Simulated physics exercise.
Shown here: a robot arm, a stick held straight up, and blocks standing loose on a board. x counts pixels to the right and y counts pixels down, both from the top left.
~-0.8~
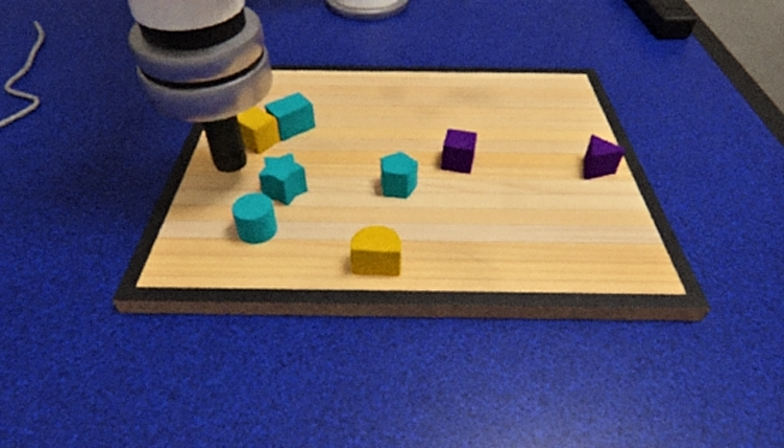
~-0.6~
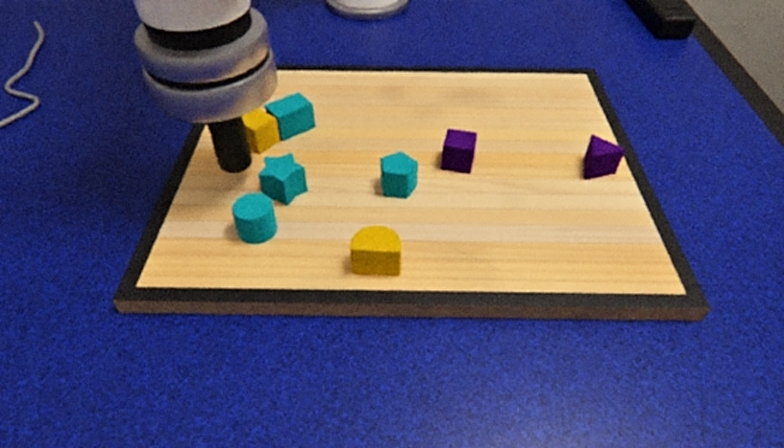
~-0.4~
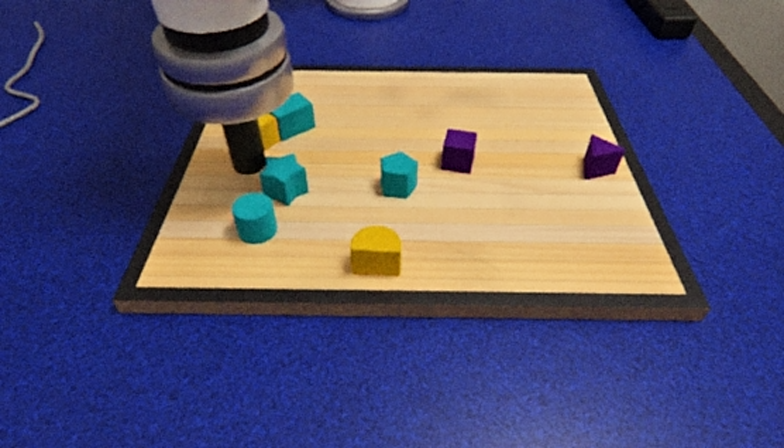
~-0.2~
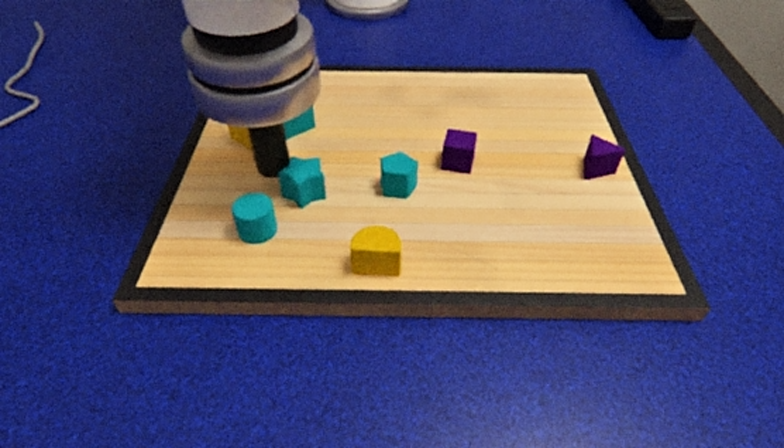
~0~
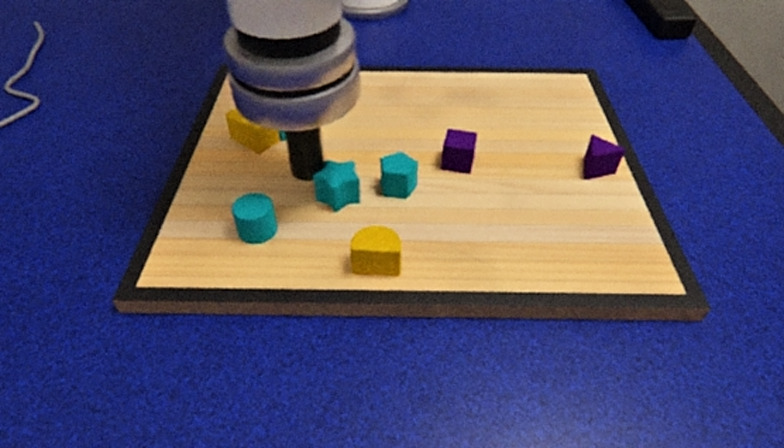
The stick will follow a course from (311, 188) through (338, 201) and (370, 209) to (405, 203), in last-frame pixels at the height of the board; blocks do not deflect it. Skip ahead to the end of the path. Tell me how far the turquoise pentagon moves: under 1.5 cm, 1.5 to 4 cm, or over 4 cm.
It will move between 1.5 and 4 cm.
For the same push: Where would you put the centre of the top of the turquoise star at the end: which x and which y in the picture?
I predict (435, 192).
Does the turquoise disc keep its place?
It seems so.
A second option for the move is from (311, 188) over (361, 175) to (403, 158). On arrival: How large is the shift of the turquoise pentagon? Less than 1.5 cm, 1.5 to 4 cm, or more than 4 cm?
It is going to finish within 1.5 cm of where it is now.
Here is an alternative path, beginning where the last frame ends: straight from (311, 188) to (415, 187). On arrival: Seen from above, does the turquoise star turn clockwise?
Yes
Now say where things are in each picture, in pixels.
In the first picture, stick tip at (231, 163); block tops, turquoise disc at (252, 205); turquoise star at (280, 166); yellow D-shaped block at (377, 239); turquoise pentagon at (398, 162).
In the second picture, stick at (236, 164); blocks unchanged.
In the third picture, stick at (250, 166); blocks unchanged.
In the fourth picture, stick at (274, 168); turquoise star at (302, 168).
In the fifth picture, stick at (308, 171); turquoise disc at (252, 205); turquoise star at (337, 172); yellow D-shaped block at (377, 239); turquoise pentagon at (398, 162).
The first path, step by step. One third of the way, stick at (336, 185); turquoise star at (368, 183).
Two thirds of the way, stick at (371, 192); turquoise star at (403, 191); turquoise pentagon at (406, 164), turned 35° anticlockwise.
At the end, stick at (406, 187); turquoise disc in place; turquoise star at (435, 192), turned 15° clockwise; yellow D-shaped block in place; turquoise pentagon at (418, 158), turned 65° anticlockwise.
